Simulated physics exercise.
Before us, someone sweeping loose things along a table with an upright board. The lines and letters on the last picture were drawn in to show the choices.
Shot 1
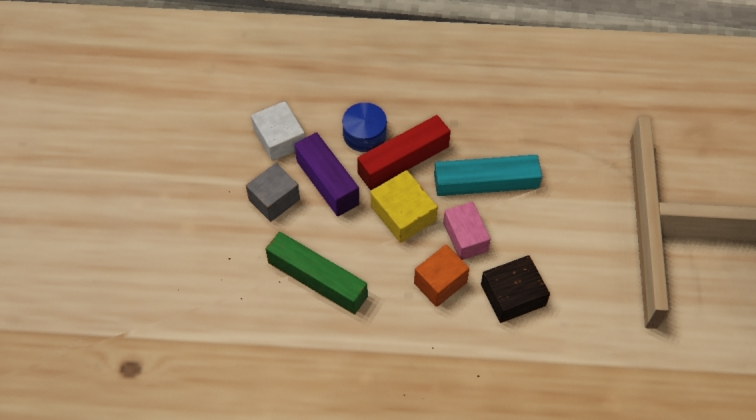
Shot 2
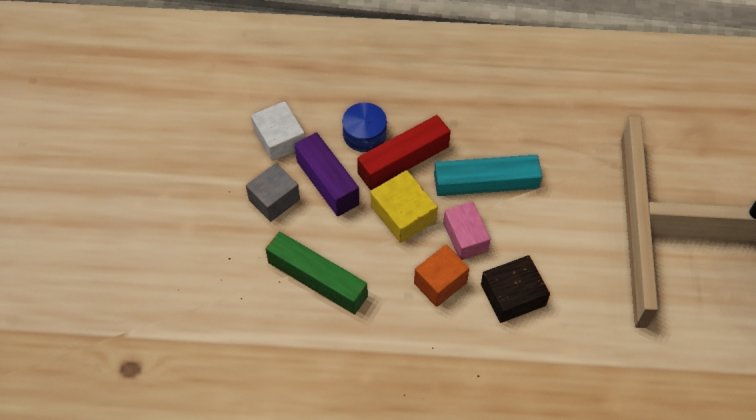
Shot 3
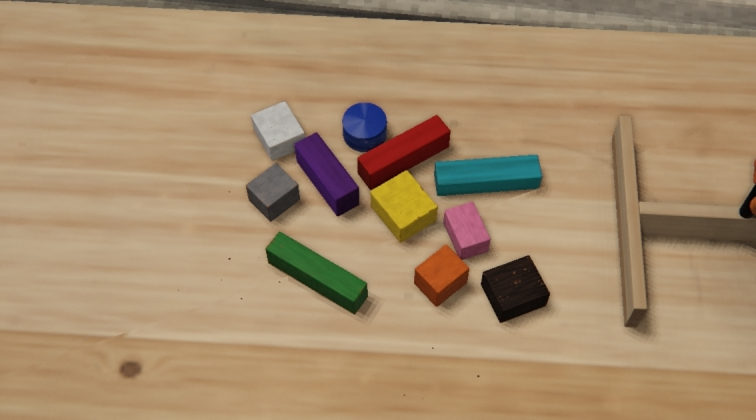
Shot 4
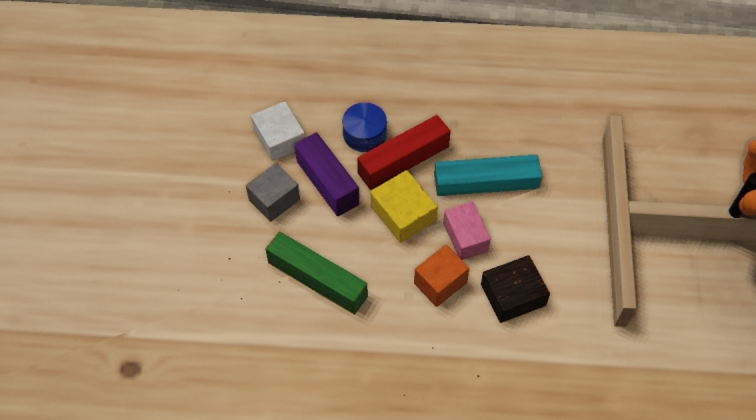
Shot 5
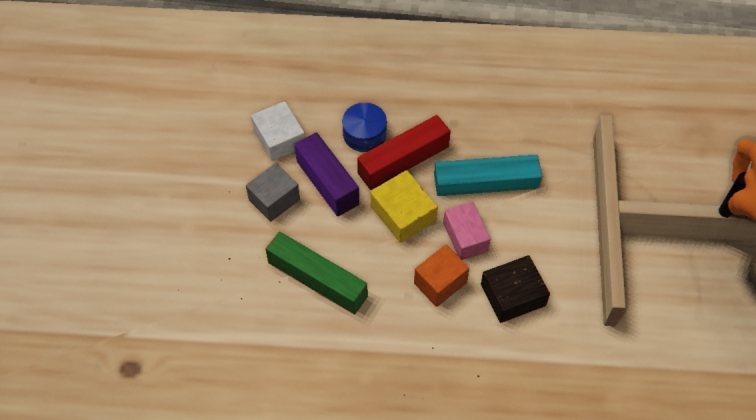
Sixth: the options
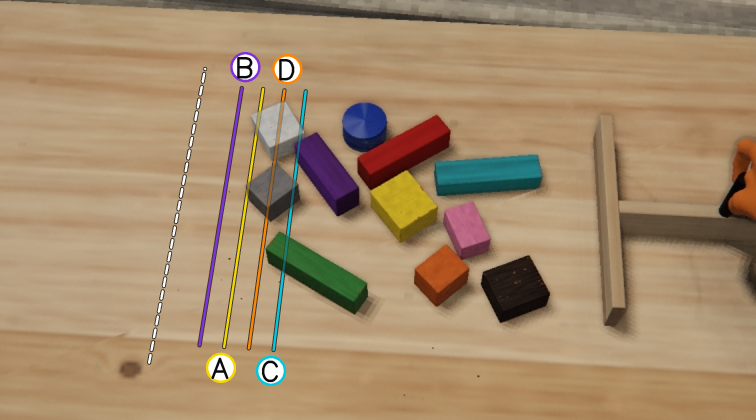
On a wooden table, an upright board on a handle sliding slowly left toward scattered coloured blocks, which stay still.
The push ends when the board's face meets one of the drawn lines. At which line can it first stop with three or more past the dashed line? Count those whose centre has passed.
At least to D.
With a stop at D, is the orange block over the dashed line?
No.
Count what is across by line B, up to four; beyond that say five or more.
It has five or more across.
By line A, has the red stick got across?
No.
On the copy, A at (245, 208); B at (222, 207); C at (291, 211); D at (268, 209); the dashed line at (180, 203).
On D. First, board (490, 199); white block (279, 131); grey block (273, 193); none across.
Then, board (366, 192); grey block (211, 192); purple stick (244, 179); none across.
Finally, board (270, 187); grey block (119, 190); purple stick (152, 175); three across.
By contrast, A gets four across, but is farther than needed; B gets seven across, but is farther than needed; C gets only two across.
